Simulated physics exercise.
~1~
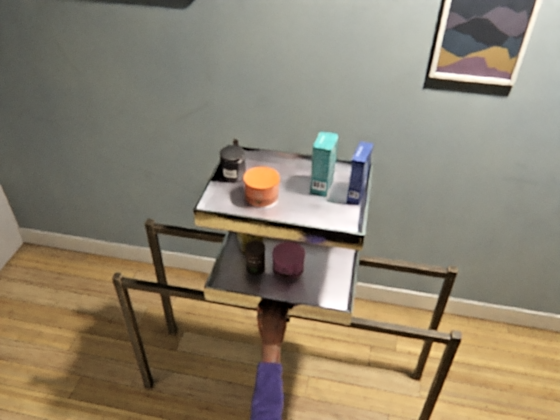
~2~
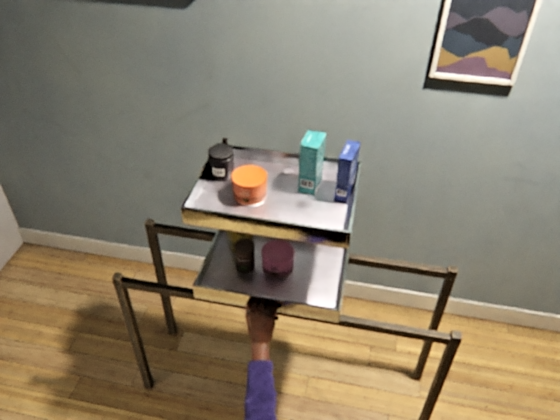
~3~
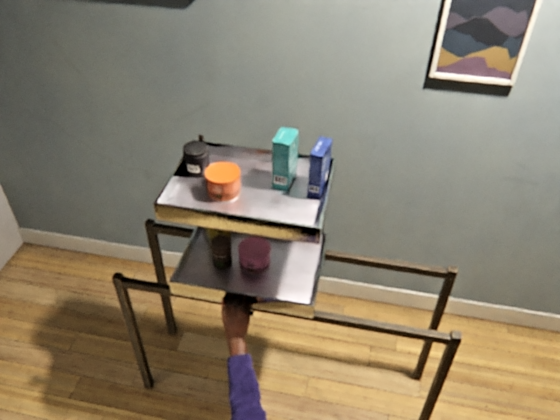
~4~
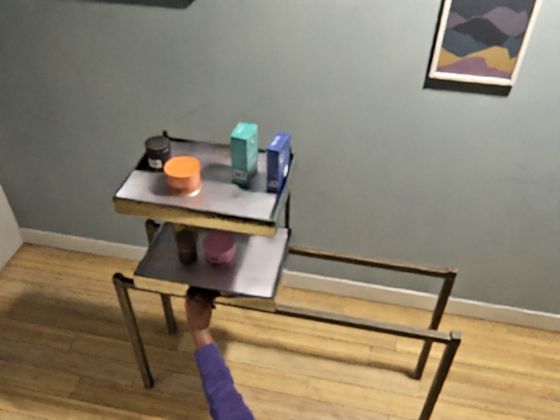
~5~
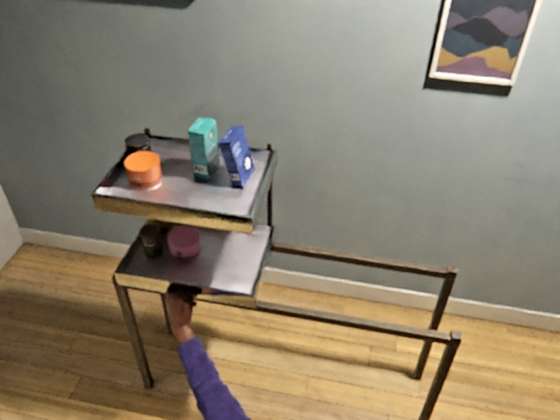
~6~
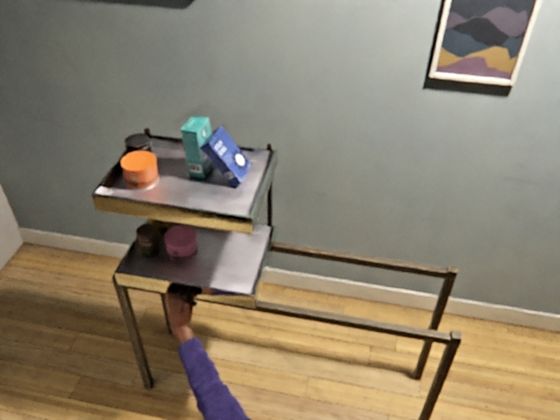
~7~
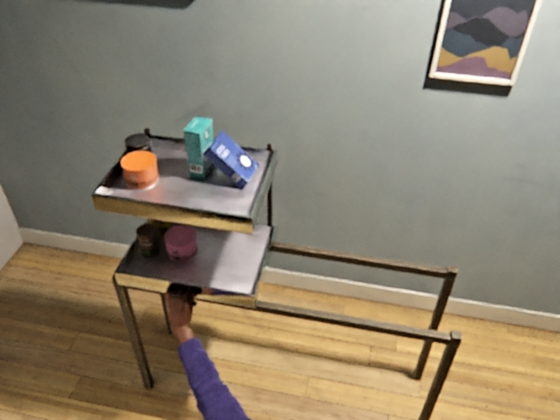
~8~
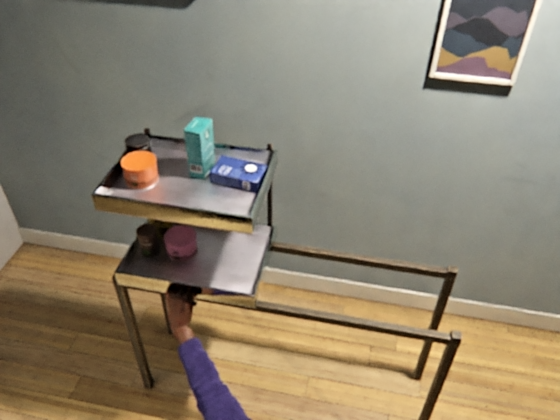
Two-level tray pushed left along rails by a purple-sleeved arm, stopping at the end as the blue packet topples onto its side.
